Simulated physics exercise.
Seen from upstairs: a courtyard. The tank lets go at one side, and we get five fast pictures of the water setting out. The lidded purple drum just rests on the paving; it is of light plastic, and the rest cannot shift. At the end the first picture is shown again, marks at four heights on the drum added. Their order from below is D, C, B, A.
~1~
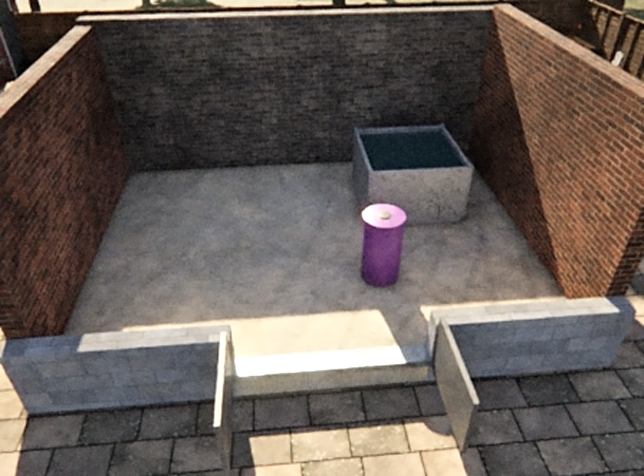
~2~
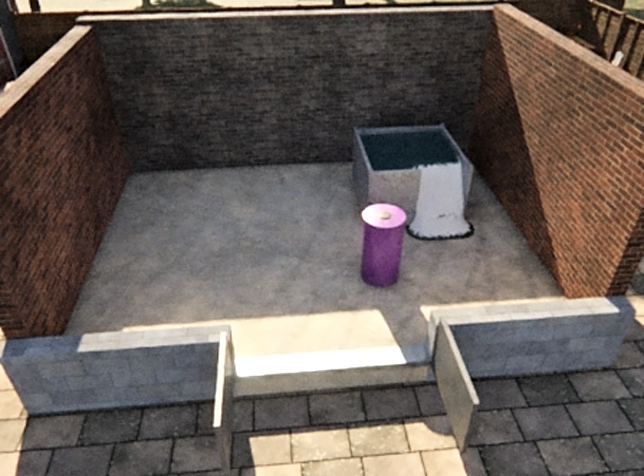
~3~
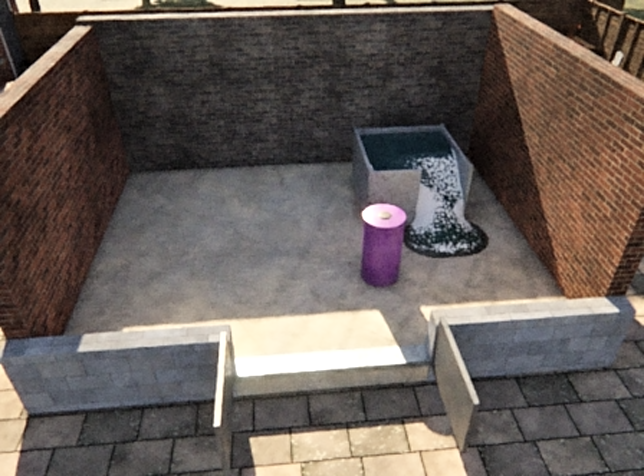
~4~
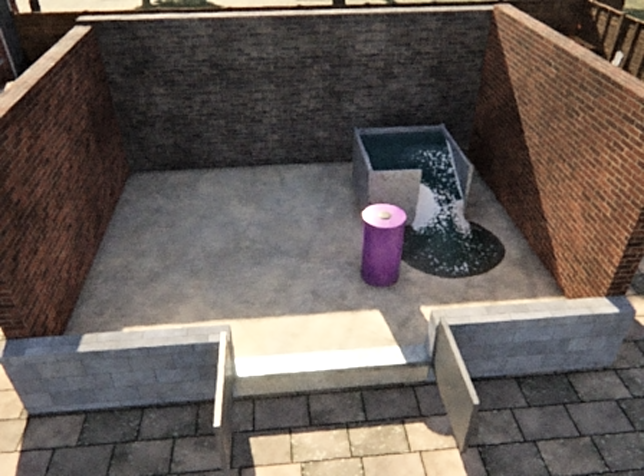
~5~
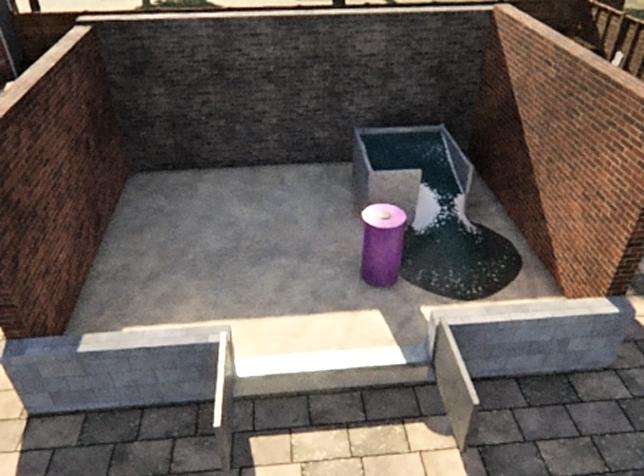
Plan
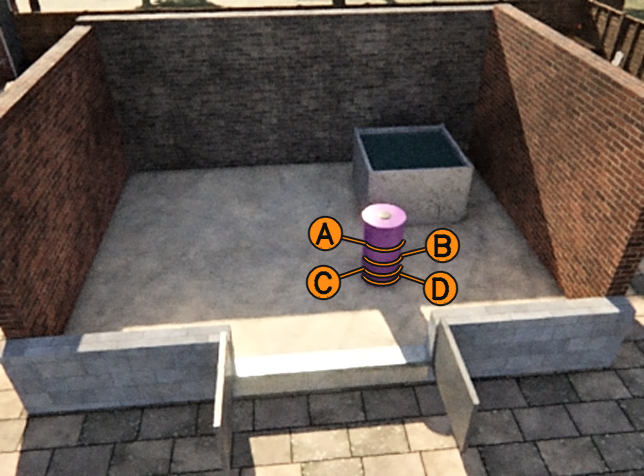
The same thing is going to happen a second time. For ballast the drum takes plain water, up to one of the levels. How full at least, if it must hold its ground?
Use line C.
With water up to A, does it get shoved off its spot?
No, not at all.
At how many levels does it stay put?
Three of the four.
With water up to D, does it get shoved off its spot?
Yes, that goes wrong.
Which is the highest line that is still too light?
Here it is line D.
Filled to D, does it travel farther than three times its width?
No, less.
On the marked copy, A at (387, 250); B at (386, 264); C at (385, 275); D at (384, 283); from the bottom up D, C, B, A.
Choosing A, it does not move.
Choosing B, it does not move.
Choosing C, it does not move.
Choosing D, it is pushed about its own width away.
